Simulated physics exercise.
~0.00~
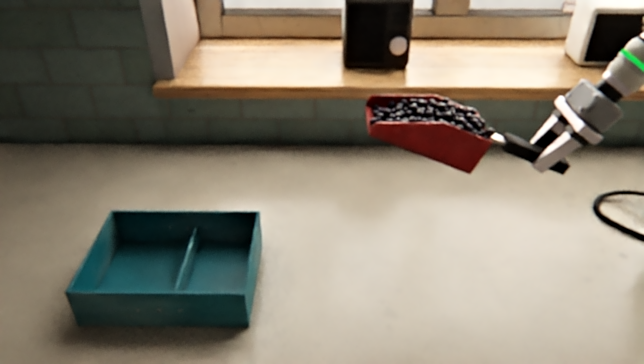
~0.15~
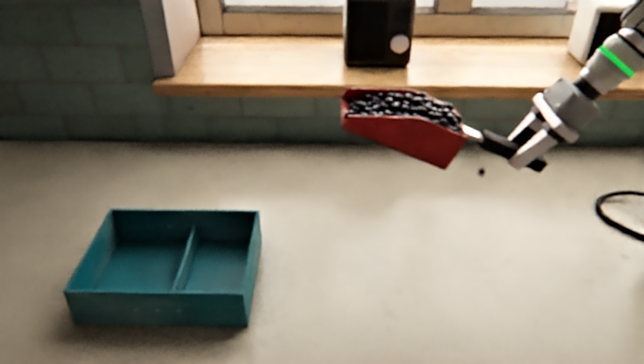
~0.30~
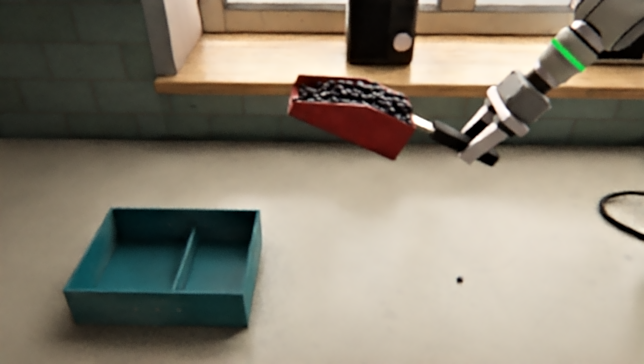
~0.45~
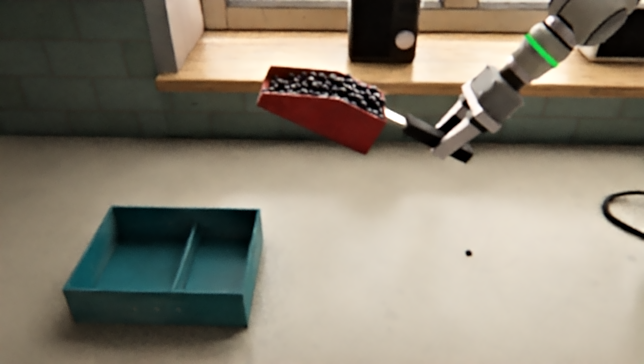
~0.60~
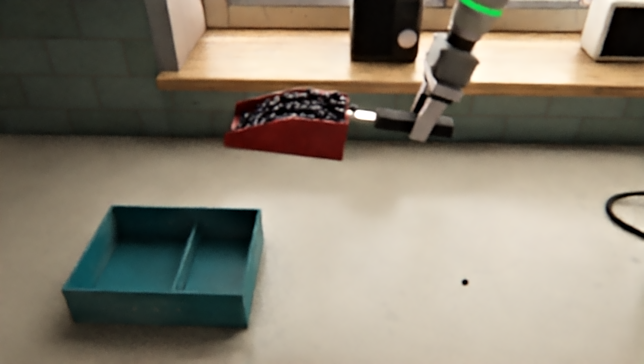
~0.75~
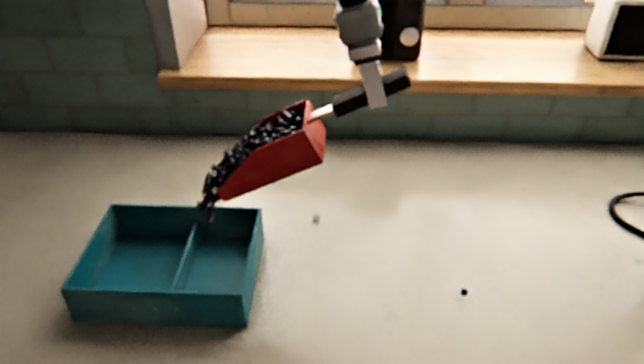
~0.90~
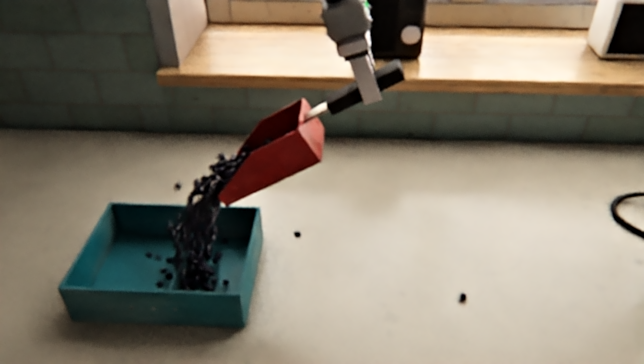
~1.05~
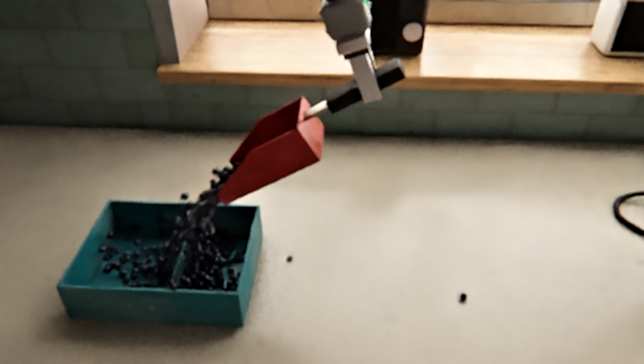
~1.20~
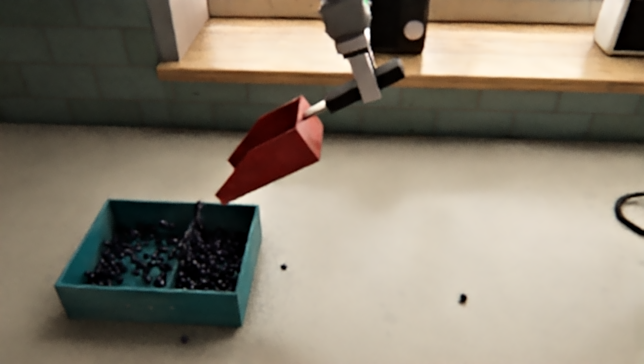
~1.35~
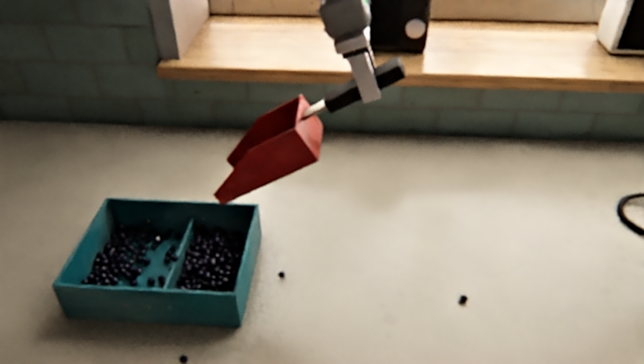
In the video, a robot arm carries a red scoop heaped with small dark beads leftward over a table, dropping a stray one, then tips it above a divided teal box. The beads pour into both compartments, leaving the scoop empty and a few beads on the table.
